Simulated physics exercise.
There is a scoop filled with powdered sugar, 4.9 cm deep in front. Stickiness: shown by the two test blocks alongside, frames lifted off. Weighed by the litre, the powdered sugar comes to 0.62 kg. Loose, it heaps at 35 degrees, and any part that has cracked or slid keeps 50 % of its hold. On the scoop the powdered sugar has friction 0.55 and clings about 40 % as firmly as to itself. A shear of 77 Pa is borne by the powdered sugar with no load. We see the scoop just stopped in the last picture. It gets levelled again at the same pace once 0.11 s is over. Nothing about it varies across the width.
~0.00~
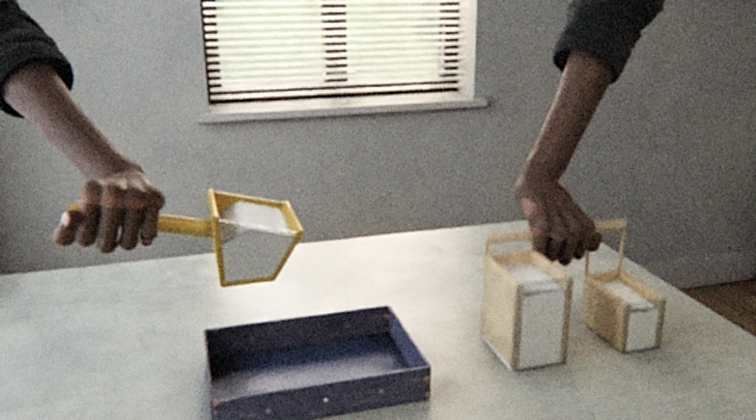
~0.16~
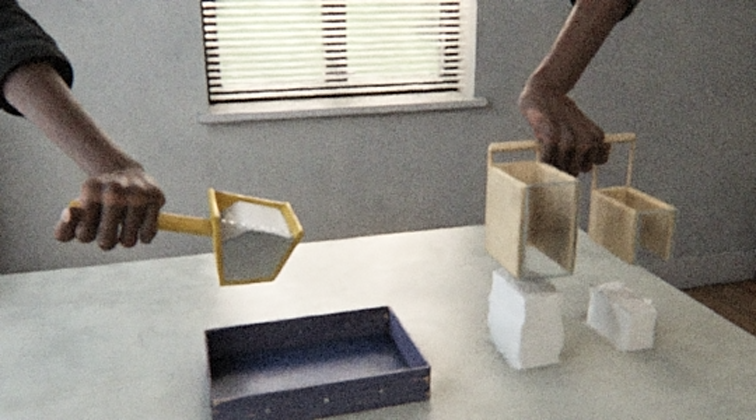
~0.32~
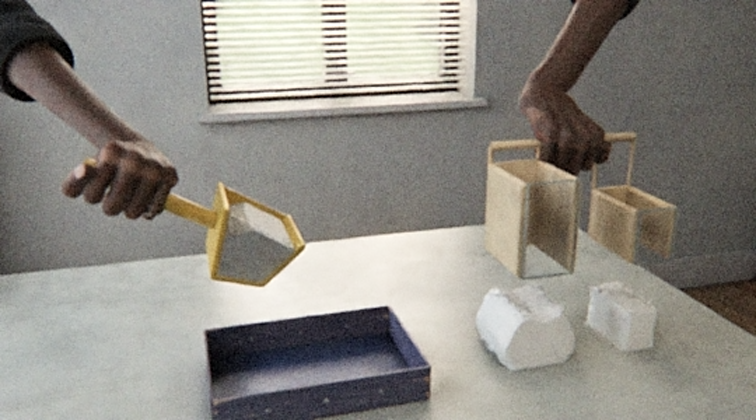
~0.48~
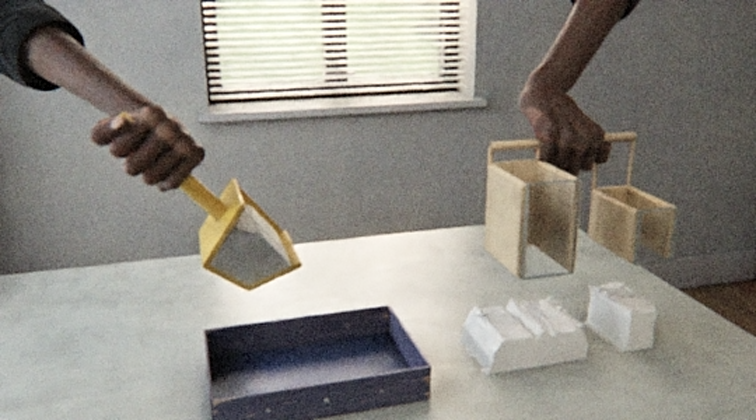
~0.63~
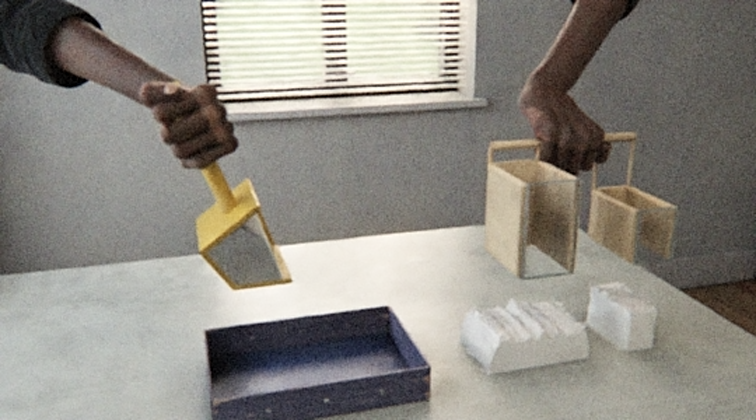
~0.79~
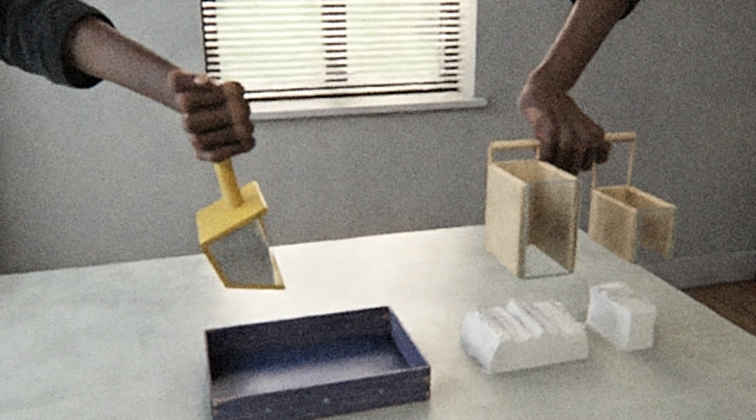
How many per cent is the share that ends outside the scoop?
I would say roughly 0 per cent.
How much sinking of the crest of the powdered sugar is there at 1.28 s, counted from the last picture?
Around 0.5 centimetres, give or take.
After 1.02 s, the scoop is at 60 degrees and 0 % has left it.
After 1.28 s, the scoop is at 29 degrees and 0 % has left it.
After 1.54 s, the scoop is at 1 degrees and 0 % has left it.
After 1.80 s, the scoop is at 0 degrees and 0 % has left it.
After 1.91 s, the scoop is at 0 degrees and 0 % has left it.
